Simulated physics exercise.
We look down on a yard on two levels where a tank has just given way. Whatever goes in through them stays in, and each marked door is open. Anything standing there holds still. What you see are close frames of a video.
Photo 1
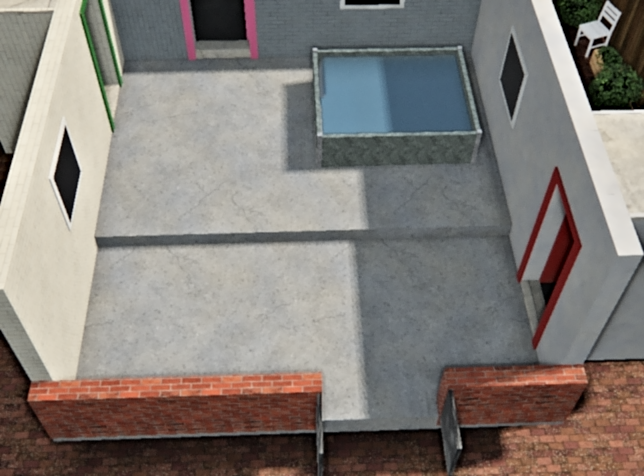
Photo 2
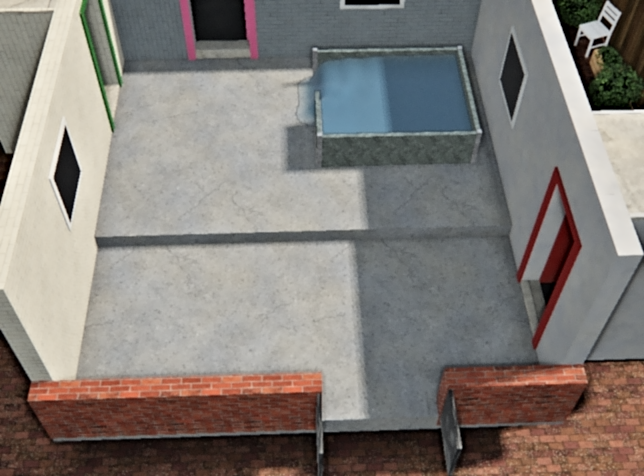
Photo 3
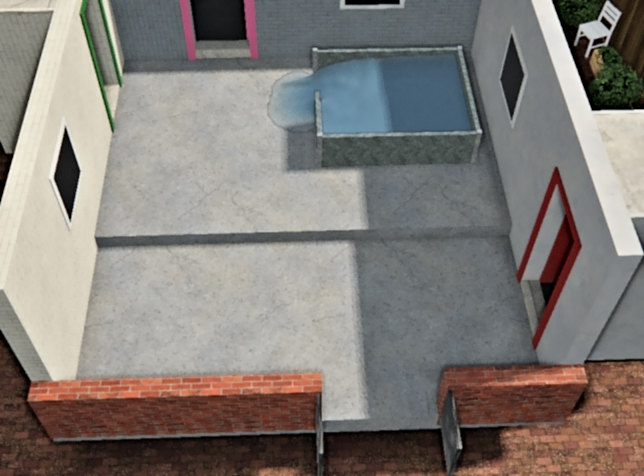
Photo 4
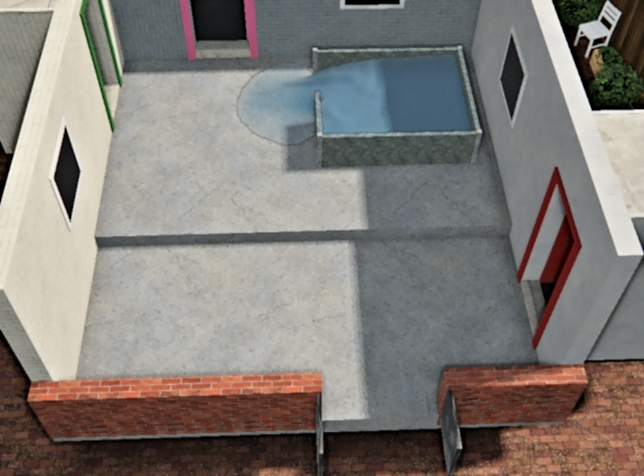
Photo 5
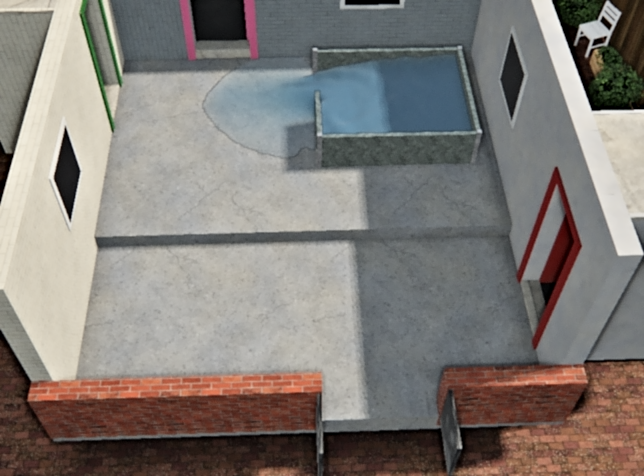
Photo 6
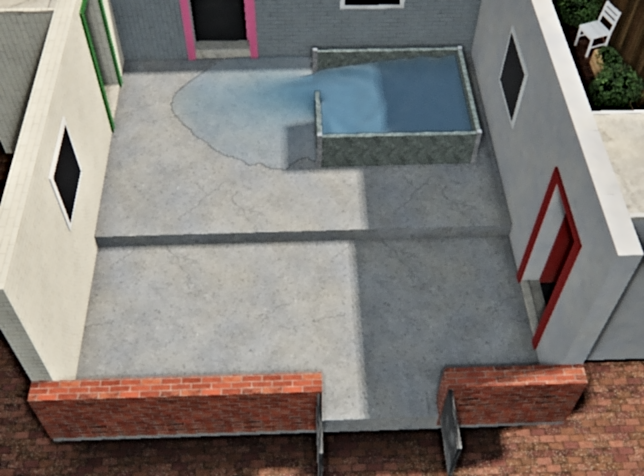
Water pouring from the left side of a raised tank, spreading leftward and forward across the upper level of a walled yard.
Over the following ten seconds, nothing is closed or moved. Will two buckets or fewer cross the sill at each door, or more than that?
At the green door, more than that; at the pink door, two or fewer; at the red door, two or fewer.
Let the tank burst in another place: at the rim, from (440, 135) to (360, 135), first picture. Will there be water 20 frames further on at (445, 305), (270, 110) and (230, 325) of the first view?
As listed: Awash, free of water, flooded.
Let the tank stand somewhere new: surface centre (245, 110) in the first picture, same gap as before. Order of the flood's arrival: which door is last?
Answer: The one in red.
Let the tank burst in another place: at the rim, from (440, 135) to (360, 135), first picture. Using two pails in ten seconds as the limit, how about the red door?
Note: Red overshoots.
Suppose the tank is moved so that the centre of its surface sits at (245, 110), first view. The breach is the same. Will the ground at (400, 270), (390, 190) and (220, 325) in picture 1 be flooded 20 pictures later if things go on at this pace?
I'd say still dry for the first, still dry for the second and swamped for the third.
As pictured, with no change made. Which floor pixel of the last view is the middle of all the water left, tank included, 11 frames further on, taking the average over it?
At about (315, 113).
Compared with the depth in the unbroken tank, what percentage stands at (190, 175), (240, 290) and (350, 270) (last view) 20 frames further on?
In order: 2, 0, 0 %.
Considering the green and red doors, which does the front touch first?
The door marked green.
A moment on, water covers 25 % of the floor; the green door under two buckets in, the pink door wet at the sill, nothing in, the red door not reached.
Next, water covers 25 % of the floor; the green door over two buckets in, the pink door wet at the sill, nothing in, the red door not reached.
Then, water covers 35 % of the floor; the green door far over two buckets in, the pink door under two buckets in, the red door not reached.
Later, water covers 60 % of the floor; the green door far over two buckets in, the pink door under two buckets in, the red door not reached.
In the end, water covers 80 % of the floor; the green door far over two buckets in, the pink door under two buckets in, the red door wet at the sill, nothing in.
